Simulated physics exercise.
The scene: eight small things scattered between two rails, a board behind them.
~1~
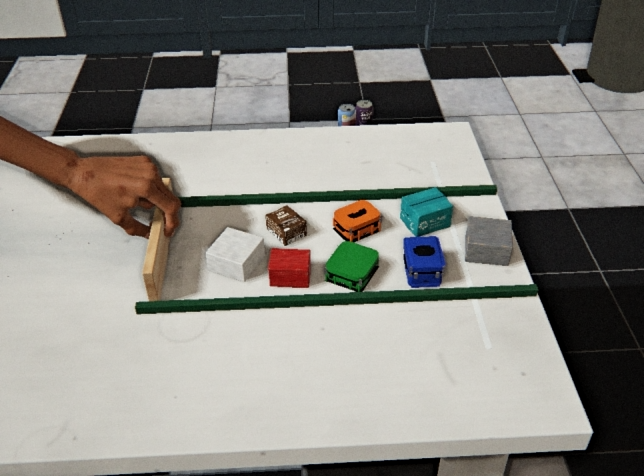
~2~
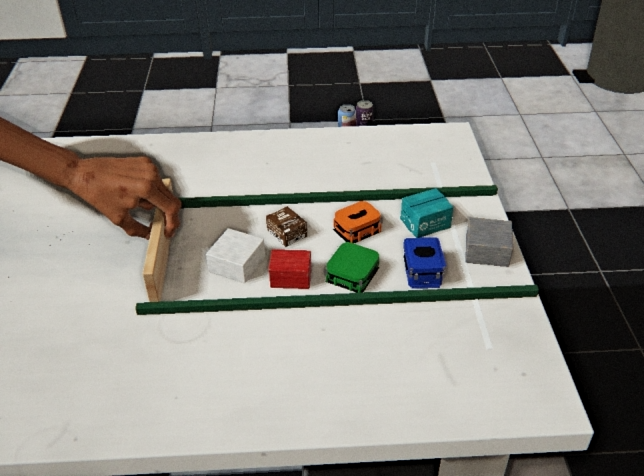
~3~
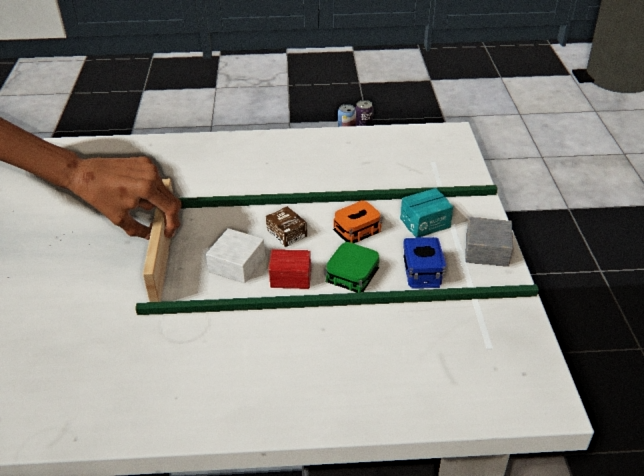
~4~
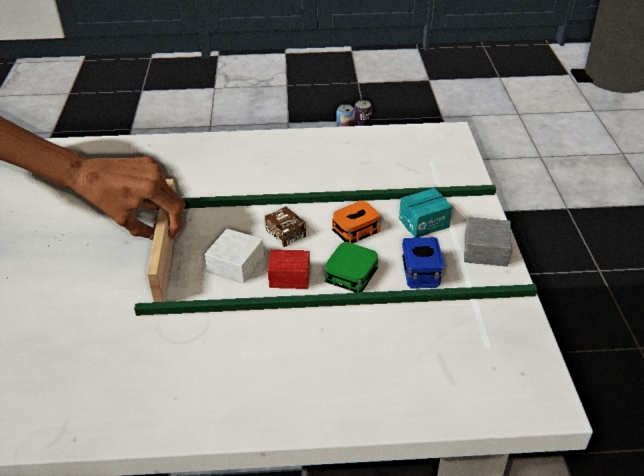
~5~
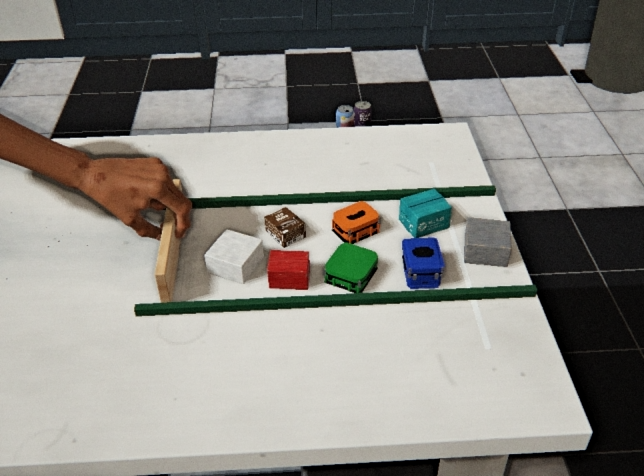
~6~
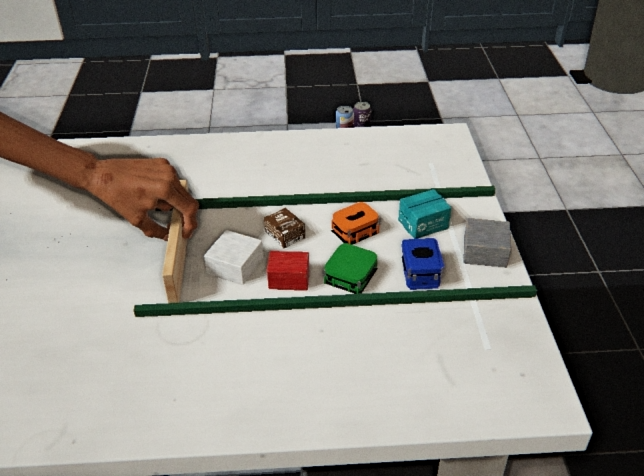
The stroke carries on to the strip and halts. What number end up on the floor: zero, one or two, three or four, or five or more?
The number that fall off is three or four.
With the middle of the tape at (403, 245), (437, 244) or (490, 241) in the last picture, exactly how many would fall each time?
The counts: 0, 3 and 5.
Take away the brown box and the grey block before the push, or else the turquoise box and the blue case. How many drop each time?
1 in the first case, 1 in the second.
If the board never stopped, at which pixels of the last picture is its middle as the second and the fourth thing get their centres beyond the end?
Near (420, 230) and (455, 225).
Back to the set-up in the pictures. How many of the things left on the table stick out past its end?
It comes to 2.
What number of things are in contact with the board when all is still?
It touches 3.
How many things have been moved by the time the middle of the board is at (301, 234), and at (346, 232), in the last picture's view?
By then 5, and 7.
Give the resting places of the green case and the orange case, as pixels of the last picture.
First (523, 266), then (506, 216).
Early on, none off yet; grey block at rest near (487, 242); turquoise box at rest near (424, 214); blue case at rest near (421, 263).
A while later, none off yet; grey block moving near (489, 239); turquoise box travelled about its own width near (464, 210); blue case travelled about its own width near (477, 265).
Finally, the number that fall off is three or four; lost, blue case, turquoise box and grey block.
